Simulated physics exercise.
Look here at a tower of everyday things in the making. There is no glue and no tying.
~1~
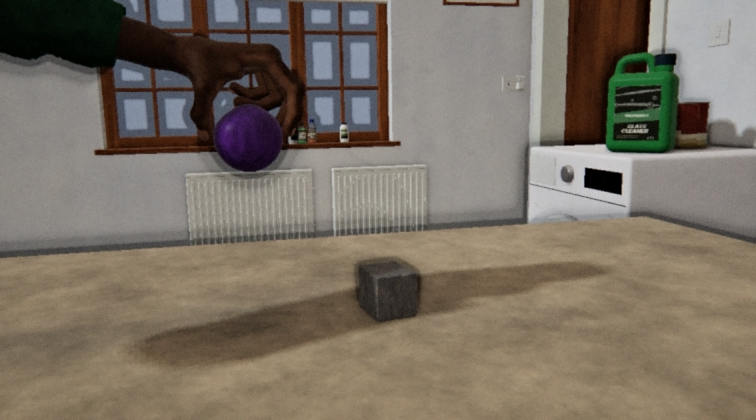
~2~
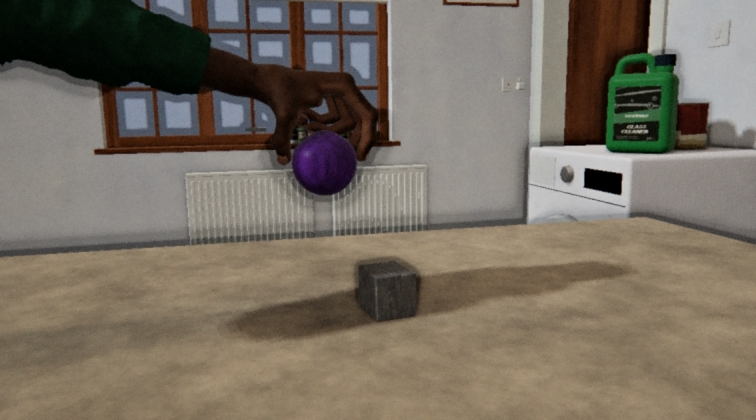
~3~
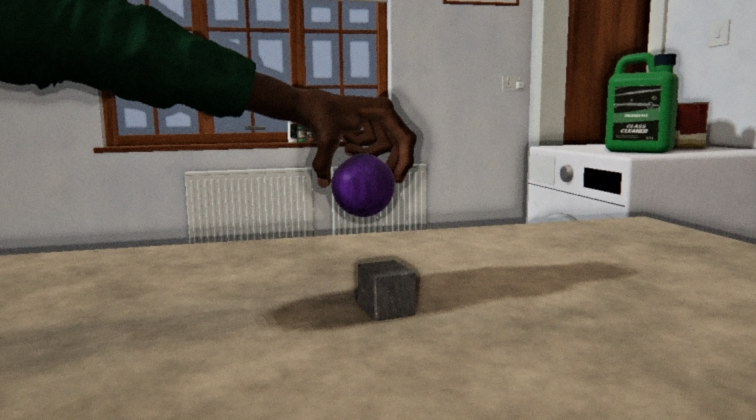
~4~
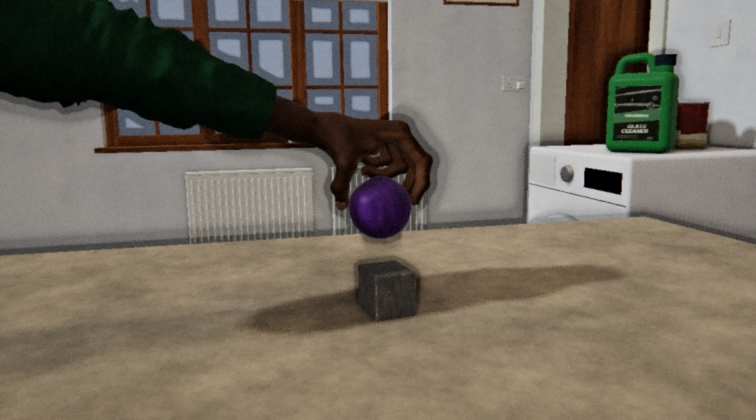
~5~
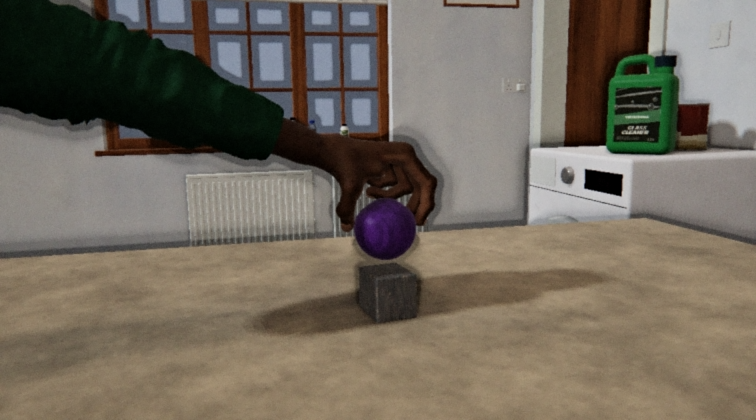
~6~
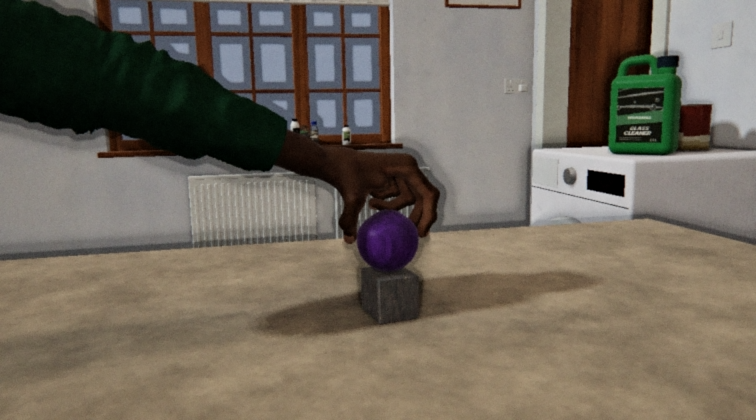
A hand carries a purple ball rightward and lowers it onto a small grey block.
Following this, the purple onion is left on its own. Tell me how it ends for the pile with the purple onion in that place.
I expect the pile to stay intact.
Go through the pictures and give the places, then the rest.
On its way; purple onion (249, 138); grey block (387, 290), in the first picture.
On its way; purple onion (325, 163); grey block (387, 290), in the second picture.
On its way; purple onion (363, 185); grey block (386, 289), in the third picture.
On its way; purple onion (380, 208); grey block (386, 289), in the fourth picture.
On its way; purple onion (385, 229); grey block (387, 291), in the fifth picture.
Set down, still held; purple onion (388, 240); grey block (389, 293), in the sixth picture.
Then, 0.20 s past the last view, nothing moves.
Then, 0.50 s past the last view, purple onion resting near (388, 241).
Finally, both still in place. Final places as the last picture's camera would see them, purple onion near (388, 241). The pile stays up.
